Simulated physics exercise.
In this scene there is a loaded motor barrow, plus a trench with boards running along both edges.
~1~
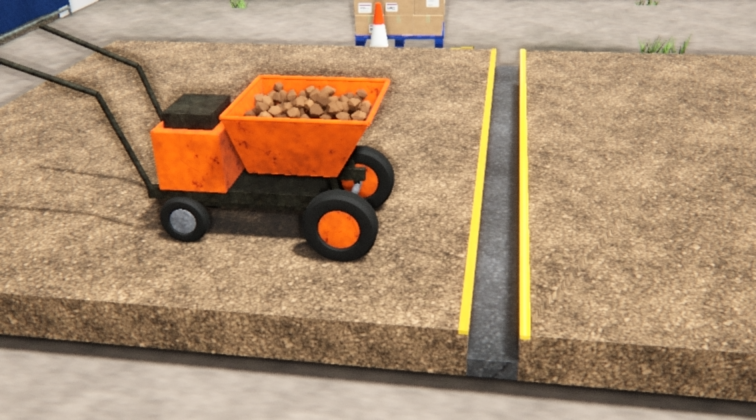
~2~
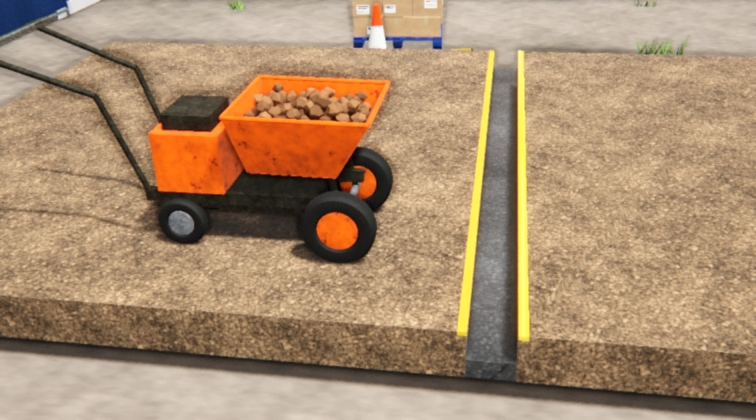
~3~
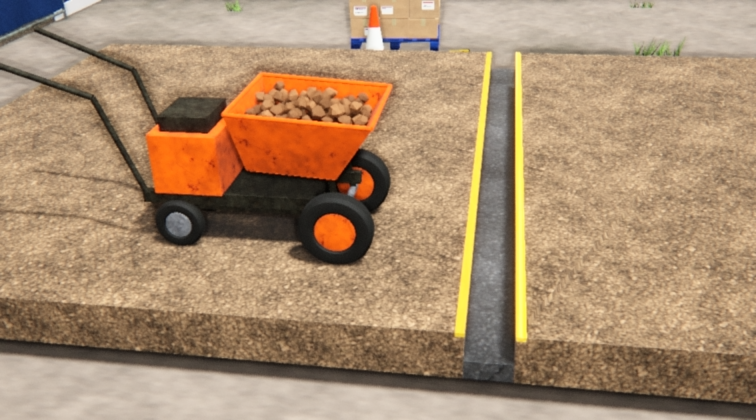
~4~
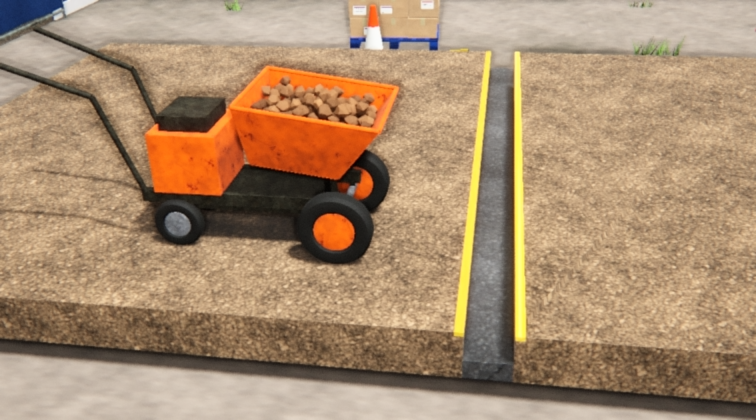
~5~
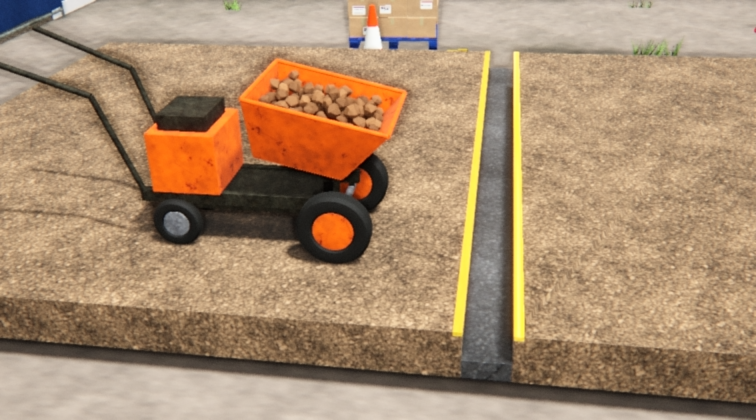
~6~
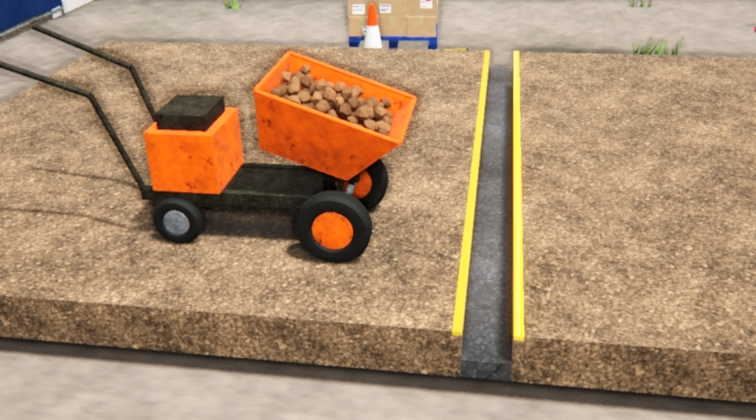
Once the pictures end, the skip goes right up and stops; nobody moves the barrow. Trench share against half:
Over.
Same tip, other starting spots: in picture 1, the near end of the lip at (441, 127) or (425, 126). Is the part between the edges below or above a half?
First attempt: Short of half; second attempt: Short of half.
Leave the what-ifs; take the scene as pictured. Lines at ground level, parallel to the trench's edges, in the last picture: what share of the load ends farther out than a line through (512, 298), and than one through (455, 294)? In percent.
Close to 10 and 90 per cent respectively.
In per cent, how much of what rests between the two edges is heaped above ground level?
Share: Around 25 %.
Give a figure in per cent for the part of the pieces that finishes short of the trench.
It comes to close to 20 %.
Just after the last frame, skip tipped steeply; every one in the skip.
A moment on, skip tipped steeply; the larger part in the skip; just a few short of the trench; about a tenth in or heaped over the trench; just a few falling.
Further on, skip tipped right over; roughly a third in the skip; about a tenth short of the trench; roughly half in or heaped over the trench; about a tenth beyond it.
When it is over, skip tipped right over; about a tenth in the skip; roughly a quarter short of the trench; roughly two thirds in or heaped over the trench; about a tenth beyond it.
